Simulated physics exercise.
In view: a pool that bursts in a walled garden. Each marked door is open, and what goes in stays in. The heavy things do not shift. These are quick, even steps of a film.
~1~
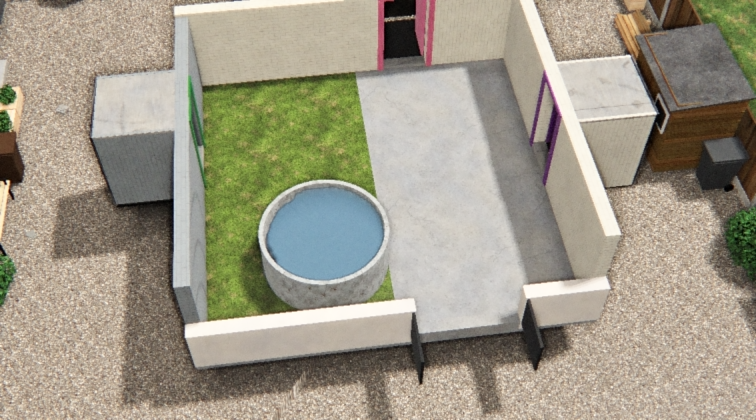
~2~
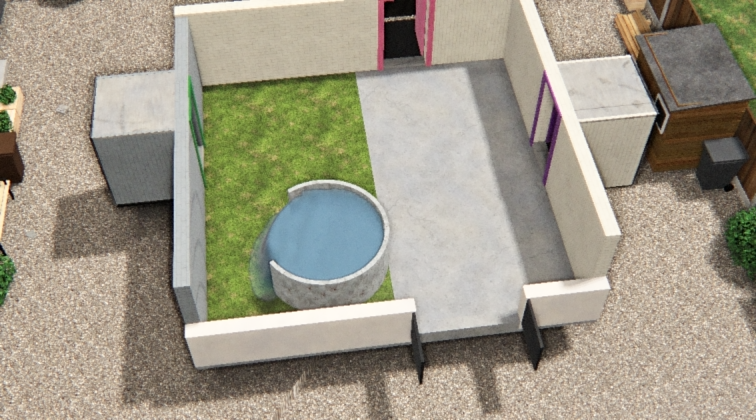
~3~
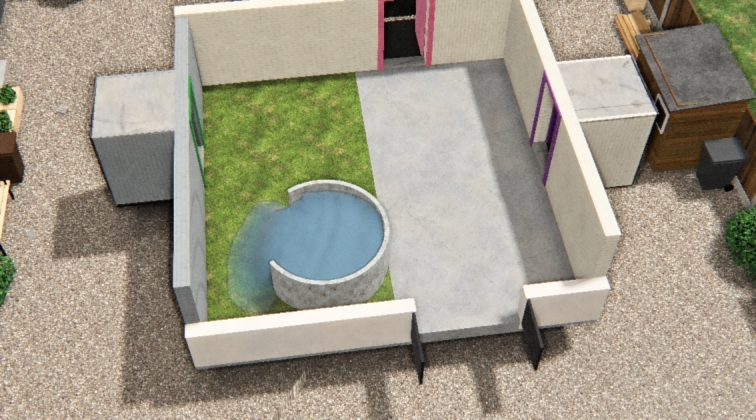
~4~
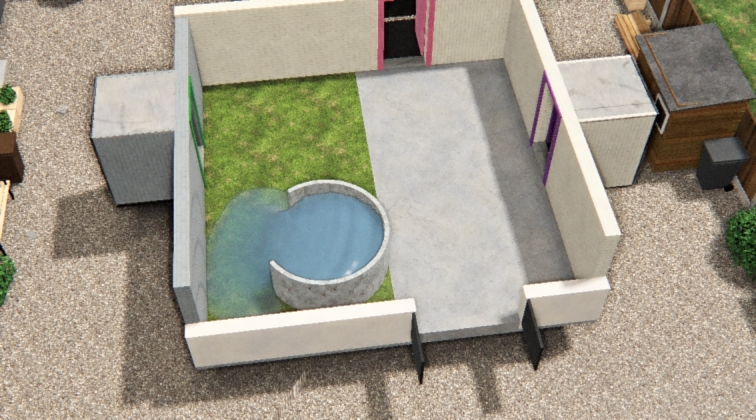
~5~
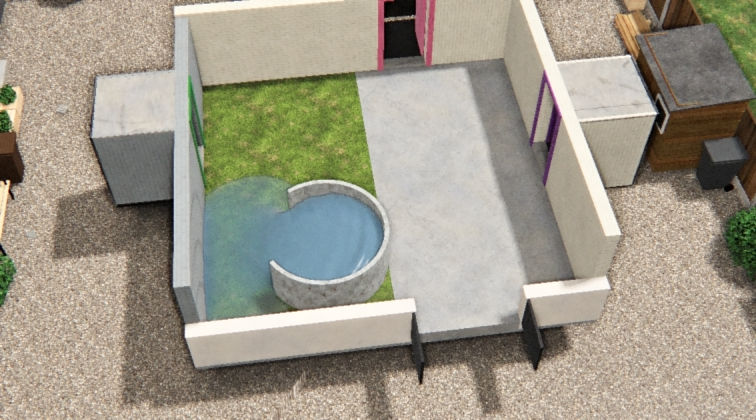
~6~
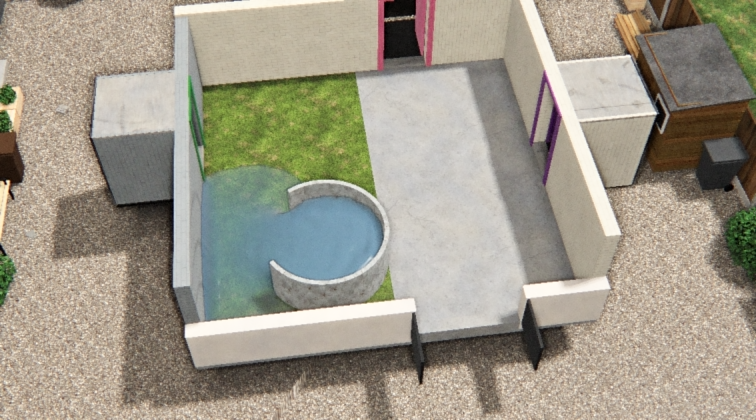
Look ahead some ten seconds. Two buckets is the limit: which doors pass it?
In the end: The purple door stays under that; the green door takes more than that; the pink door stays under that.
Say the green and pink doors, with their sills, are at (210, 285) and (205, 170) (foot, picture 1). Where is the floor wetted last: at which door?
Last comes the door marked purple.
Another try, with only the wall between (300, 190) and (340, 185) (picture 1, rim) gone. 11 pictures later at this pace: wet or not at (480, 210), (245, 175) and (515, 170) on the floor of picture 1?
As listed: Dry, wet, free of water.
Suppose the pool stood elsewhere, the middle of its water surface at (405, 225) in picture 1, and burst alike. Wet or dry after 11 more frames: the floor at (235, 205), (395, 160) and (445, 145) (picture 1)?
In turn: Covered, not flooded, free of water.
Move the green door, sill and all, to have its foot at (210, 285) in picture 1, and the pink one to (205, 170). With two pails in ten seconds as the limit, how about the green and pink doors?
Then: Green goes over; pink goes over.
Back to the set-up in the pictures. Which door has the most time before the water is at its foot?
The purple-painted one.
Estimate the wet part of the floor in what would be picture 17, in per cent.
Roughly 30 per cent.
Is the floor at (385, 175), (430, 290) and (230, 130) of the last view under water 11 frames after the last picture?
One after the other: Free of water, free of water, awash.
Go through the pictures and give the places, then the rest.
The first frame shows the round tank at (324, 233) is whole and still.
In the second frame, water pours out at (268, 245) and has run to a hidden place.
In the third frame, water pours out at (268, 247) and has run to (255, 309).
In the fourth frame, the front is at (254, 191), out from the gap at (268, 248).
In the fifth frame, water pours out at (268, 248) and has run to (231, 184).
In the sixth frame, the front is at (205, 179), out from the gap at (268, 248).
A moment on, water covers 20 % of the floor; the purple door not reached, the green door under two buckets in, the pink door not reached.
Next, water covers 30 % of the floor; the purple door not reached, the green door over two buckets in, the pink door not reached.
Then, water covers 55 % of the floor; the purple door not reached, the green door over two buckets in, the pink door not reached.
Later, water covers 95 % of the floor; the purple door wet at the sill, nothing in, the green door over two buckets in, the pink door wet at the sill, nothing in.
In the end, water covers 100 % of the floor; the purple door wet at the sill, nothing in, the green door over two buckets in, the pink door wet at the sill, nothing in.
